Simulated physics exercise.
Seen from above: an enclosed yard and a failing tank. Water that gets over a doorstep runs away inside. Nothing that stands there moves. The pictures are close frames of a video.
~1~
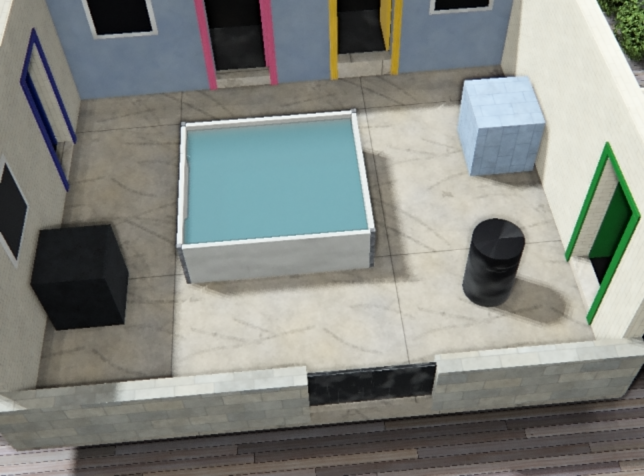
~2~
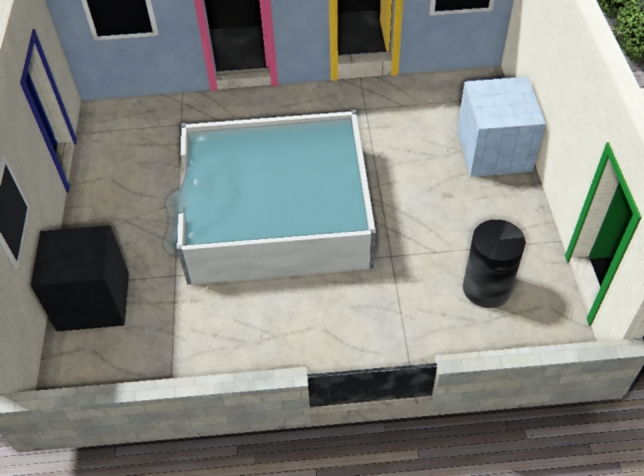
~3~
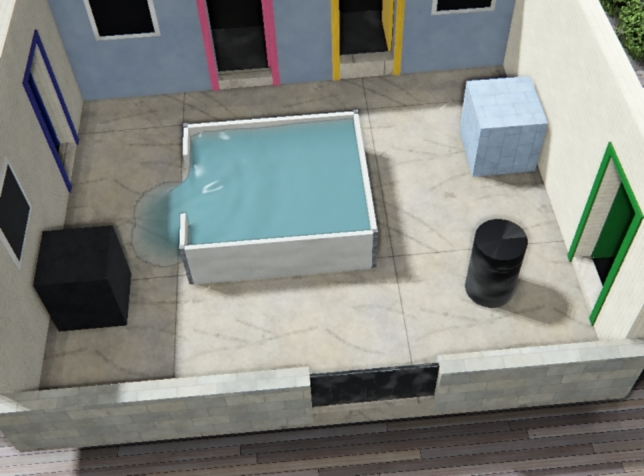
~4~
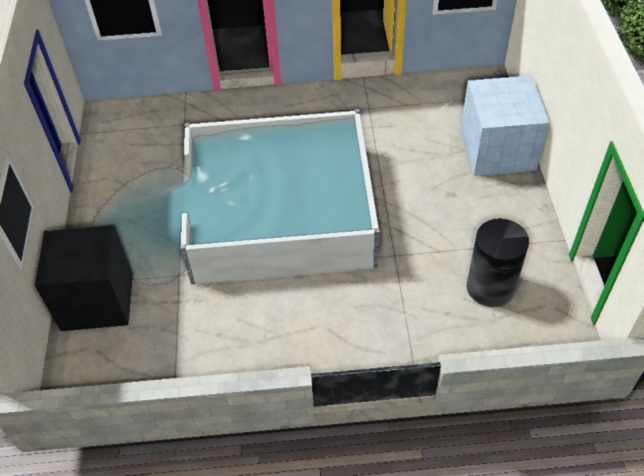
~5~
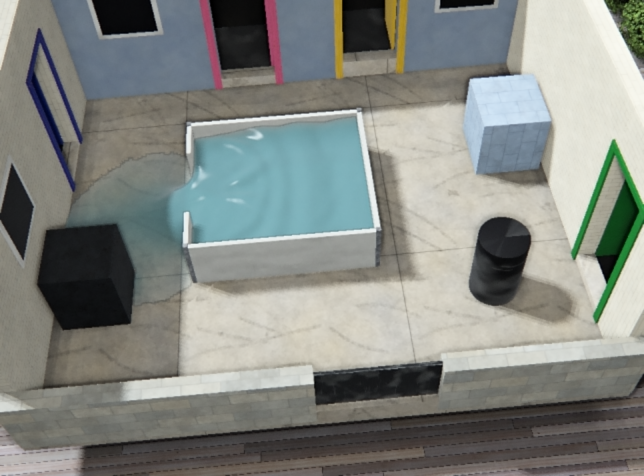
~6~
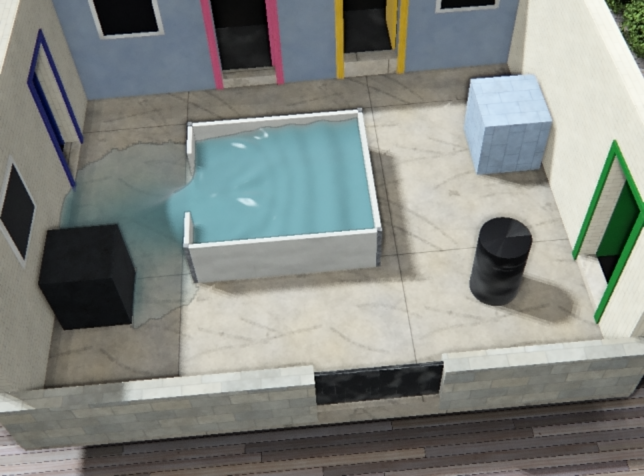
An open tank of water gives way on its left side and leaks across the floor.
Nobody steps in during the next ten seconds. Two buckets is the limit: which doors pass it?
One by one: The yellow door admits no more than that; the green door admits no more than that; the pink door admits no more than that; the blue door lets in a lot.
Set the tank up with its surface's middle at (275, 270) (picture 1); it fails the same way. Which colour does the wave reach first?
The blue door.
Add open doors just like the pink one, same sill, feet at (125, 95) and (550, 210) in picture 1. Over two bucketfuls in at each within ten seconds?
In turn: Takes more, keeps below it.
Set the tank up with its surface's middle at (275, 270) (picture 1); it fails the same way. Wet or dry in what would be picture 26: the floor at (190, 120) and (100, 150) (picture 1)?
In turn: Awash, awash.
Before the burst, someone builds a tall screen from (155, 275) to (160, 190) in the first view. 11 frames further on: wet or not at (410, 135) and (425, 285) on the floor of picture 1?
In turn: No water, no water.
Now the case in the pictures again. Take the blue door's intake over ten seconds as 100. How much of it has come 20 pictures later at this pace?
Roughly 50 per cent.
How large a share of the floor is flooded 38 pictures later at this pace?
Some 85 per cent.
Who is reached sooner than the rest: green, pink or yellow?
First comes the pink-painted one.
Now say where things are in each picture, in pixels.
In the first picture, the open tank at (273, 179) is whole and still.
In the second picture, water pours out at (190, 206) and has run to (176, 253).
In the third picture, water pours out at (193, 209) and has run to (141, 249).
In the fourth picture, water pours out at (194, 209) and has run to a hidden place.
In the fifth picture, the front is at a hidden place, out from the gap at (196, 207).
In the sixth picture, the front is at (77, 175), out from the gap at (197, 207).
A moment on, water covers 20 % of the floor; the yellow door not reached, the green door not reached, the pink door not reached, the blue door under two buckets in.
Next, water covers 25 % of the floor; the yellow door not reached, the green door not reached, the pink door not reached, the blue door far over two buckets in.
Then, water covers 45 % of the floor; the yellow door not reached, the green door not reached, the pink door wet at the sill, nothing in, the blue door far over two buckets in.
Later, water covers 85 % of the floor; the yellow door wet at the sill, nothing in, the green door not reached, the pink door wet at the sill, nothing in, the blue door far over two buckets in.
In the end, water covers 100 % of the floor; the yellow door wet at the sill, nothing in, the green door wet at the sill, nothing in, the pink door wet at the sill, nothing in, the blue door far over two buckets in.
